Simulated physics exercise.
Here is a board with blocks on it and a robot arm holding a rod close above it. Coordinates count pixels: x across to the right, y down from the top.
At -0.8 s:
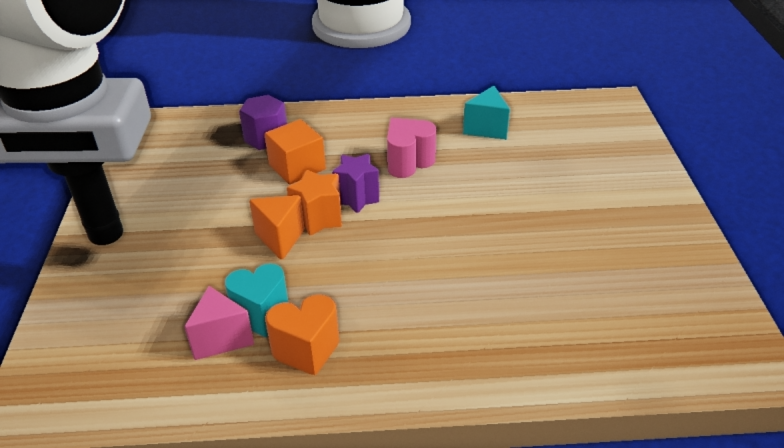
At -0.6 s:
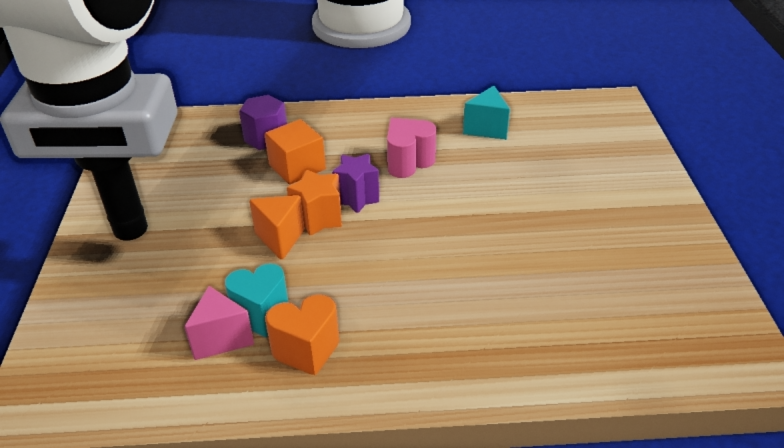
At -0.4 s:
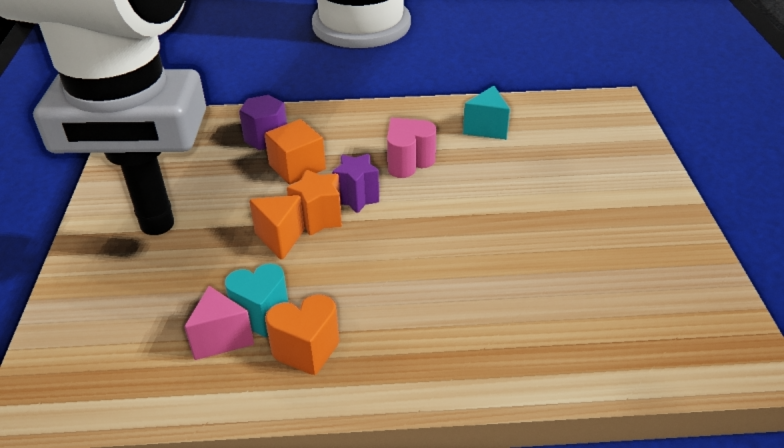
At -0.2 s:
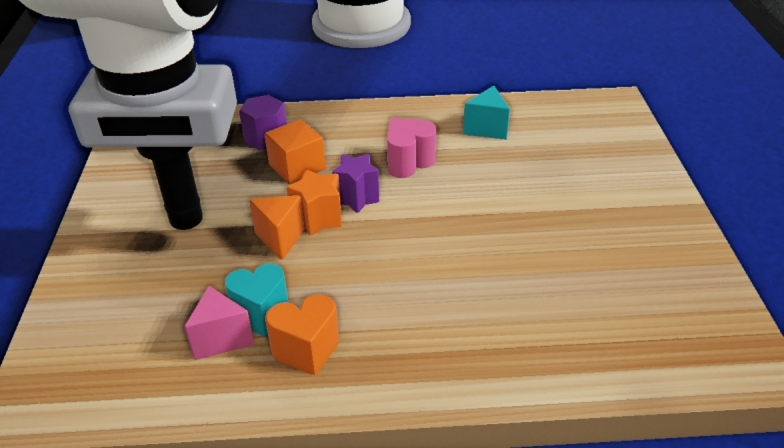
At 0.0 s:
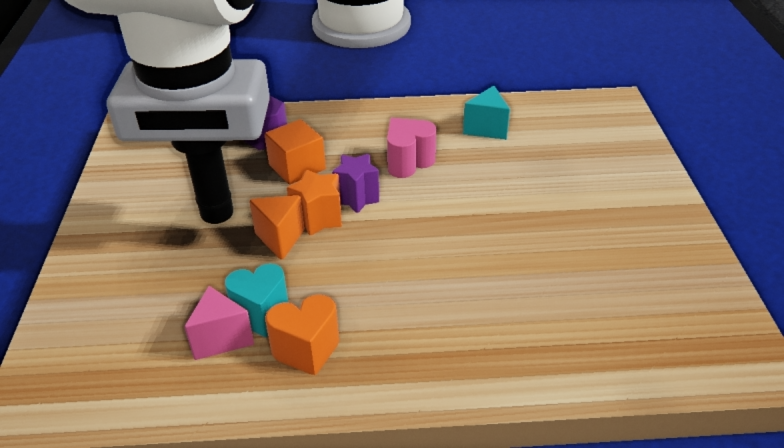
A robot arm moving a black rod rightward above a wooden board, passing in front of a purple block, colourful blocks staying still.
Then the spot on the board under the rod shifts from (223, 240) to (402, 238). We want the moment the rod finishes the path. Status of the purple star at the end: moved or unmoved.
At the moment the path ends, the purple star no longer stands where it did.
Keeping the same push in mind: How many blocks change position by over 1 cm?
Number moved: 3+.
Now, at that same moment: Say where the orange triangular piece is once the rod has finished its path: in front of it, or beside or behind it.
As far as I can tell, the orange triangular piece is still leading the way in front of the rod.
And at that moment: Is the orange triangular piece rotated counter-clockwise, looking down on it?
I expect not.
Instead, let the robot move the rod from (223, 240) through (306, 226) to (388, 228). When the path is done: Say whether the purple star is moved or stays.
It is no longer where it was.
What follows on the original path. One third of the way, rod (279, 215); orange triangular piece (310, 207), turned 30° clockwise; orange star (334, 183), turned 40° anticlockwise; purple star (358, 162), turned 15° clockwise.
Two thirds of the way, rod (340, 214); orange triangular piece (371, 210), turned 45° clockwise; orange star (369, 180), turned 100° anticlockwise; purple star (366, 154).
At the end, rod (401, 213); turquoise heart-shaped block unmoved; orange triangular piece (431, 213), turned 60° clockwise; orange star (378, 180), turned 130° anticlockwise; purple star (366, 154).
